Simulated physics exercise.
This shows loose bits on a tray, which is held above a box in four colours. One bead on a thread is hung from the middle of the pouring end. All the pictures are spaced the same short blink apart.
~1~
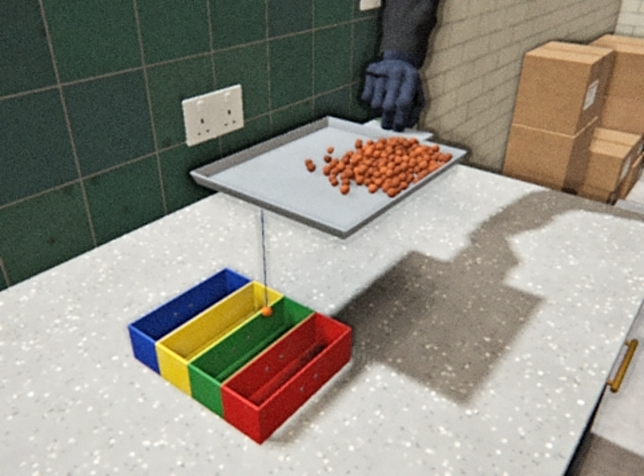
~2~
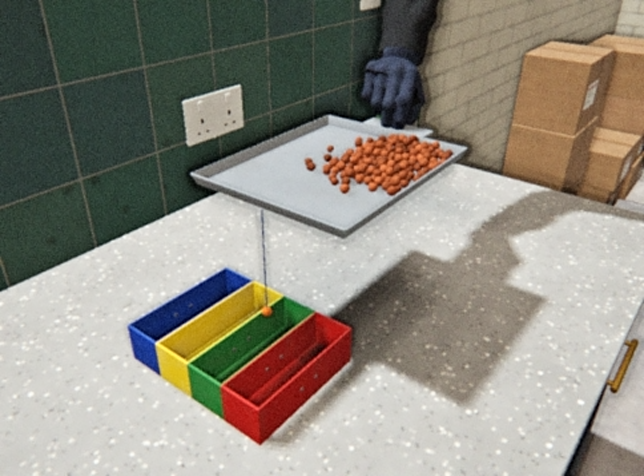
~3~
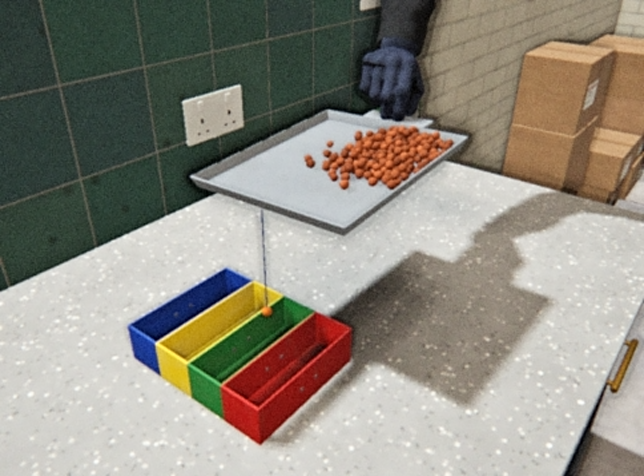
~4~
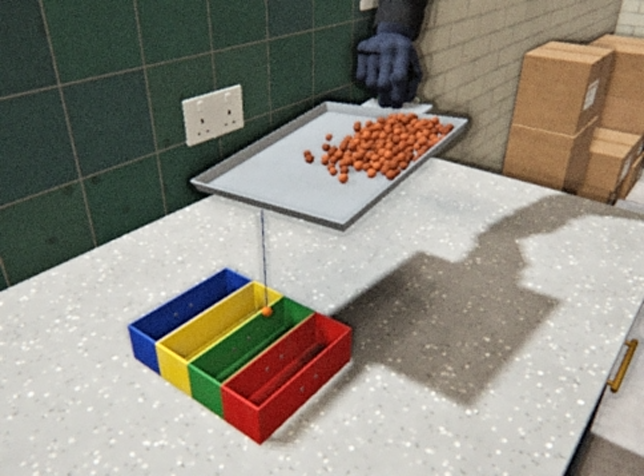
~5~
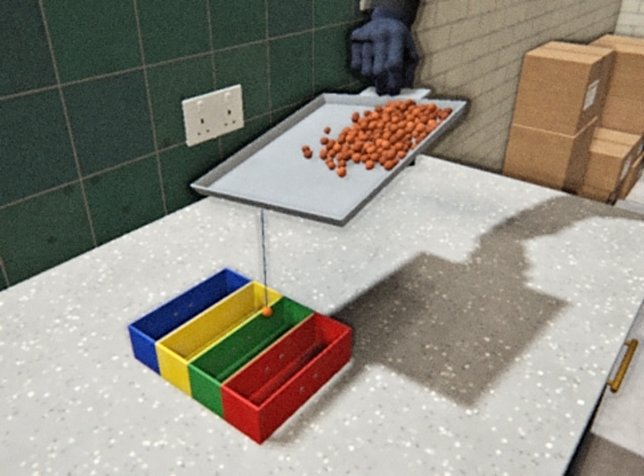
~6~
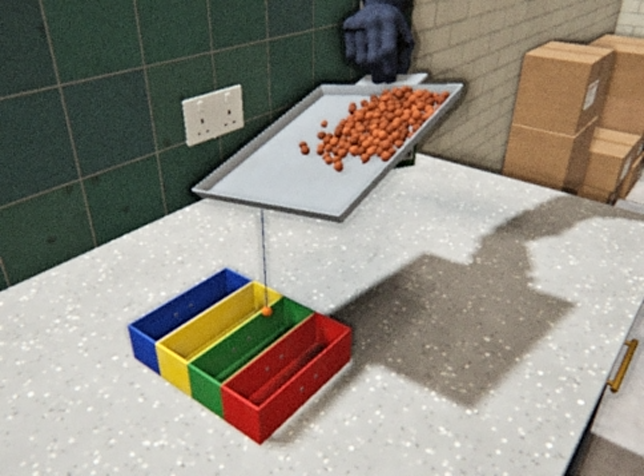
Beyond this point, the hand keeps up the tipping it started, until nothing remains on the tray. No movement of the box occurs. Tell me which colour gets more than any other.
The blue one gets the most.
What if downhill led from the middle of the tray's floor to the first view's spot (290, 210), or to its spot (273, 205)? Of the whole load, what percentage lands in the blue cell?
For the first it's near 0 %, for the second near 10 %.
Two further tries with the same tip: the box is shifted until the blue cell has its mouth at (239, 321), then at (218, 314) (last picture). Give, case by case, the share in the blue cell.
First position: Some 10 %; second position: Some 30 %.
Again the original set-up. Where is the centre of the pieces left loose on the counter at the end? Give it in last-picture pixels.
It's centred close to pixel (102, 326).
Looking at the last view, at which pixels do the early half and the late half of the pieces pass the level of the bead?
Early half: (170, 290); late half: (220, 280).
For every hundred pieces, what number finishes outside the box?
Result: Near 20 % of the load.
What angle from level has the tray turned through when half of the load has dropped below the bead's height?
75° or so.
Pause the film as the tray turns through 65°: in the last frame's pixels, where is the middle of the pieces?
Somewhere around pixel (207, 220) in the last picture.
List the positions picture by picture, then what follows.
Corners of the pouring end near (197, 172) and (344, 227), level; middle of the load near (389, 163), clay pellets; bead on its thread near (267, 311); blue cell near (145, 347); yellow cell near (174, 367); green cell near (206, 388); red cell near (241, 412), in the first picture.
Corners of the pouring end near (197, 173) and (344, 226), level; middle of the load near (389, 161), in the second picture.
Corners of the pouring end near (196, 176) and (343, 224), tipped barely, lowest at the left corner; middle of the load near (389, 154), in the third picture.
Corners of the pouring end near (196, 180) and (342, 219), tipped a little, lowest at the left corner; middle of the load near (388, 143), in the fourth picture.
Corners of the pouring end near (197, 184) and (340, 215), tipped a little, lowest at the left corner; middle of the load near (387, 132), in the fifth picture.
Corners of the pouring end near (198, 188) and (338, 211), tipped clearly, lowest at the left corner; middle of the load near (384, 122); blue cell near (145, 347); yellow cell near (174, 367); green cell near (206, 388); red cell near (241, 412), in the sixth picture.
Shortly afterwards, tray tipped steeply; near half on the tray; a little in the blue cell; only a few in the yellow cell; near a third falling or outside the box.
Next, tray tipped past a quarter turn; near half in the blue cell; near a quarter in the yellow cell; only a few in the green cell; near a quarter falling or outside the box.
Some moments later, tray tipped past a quarter turn; near half in the blue cell; near a quarter in the yellow cell; only a few in the green cell; near a quarter falling or outside the box.
In the end, tray tipped past a quarter turn; near half in the blue cell; near a quarter in the yellow cell; only a few in the green cell; none at all in the red cell; near a quarter outside the box.
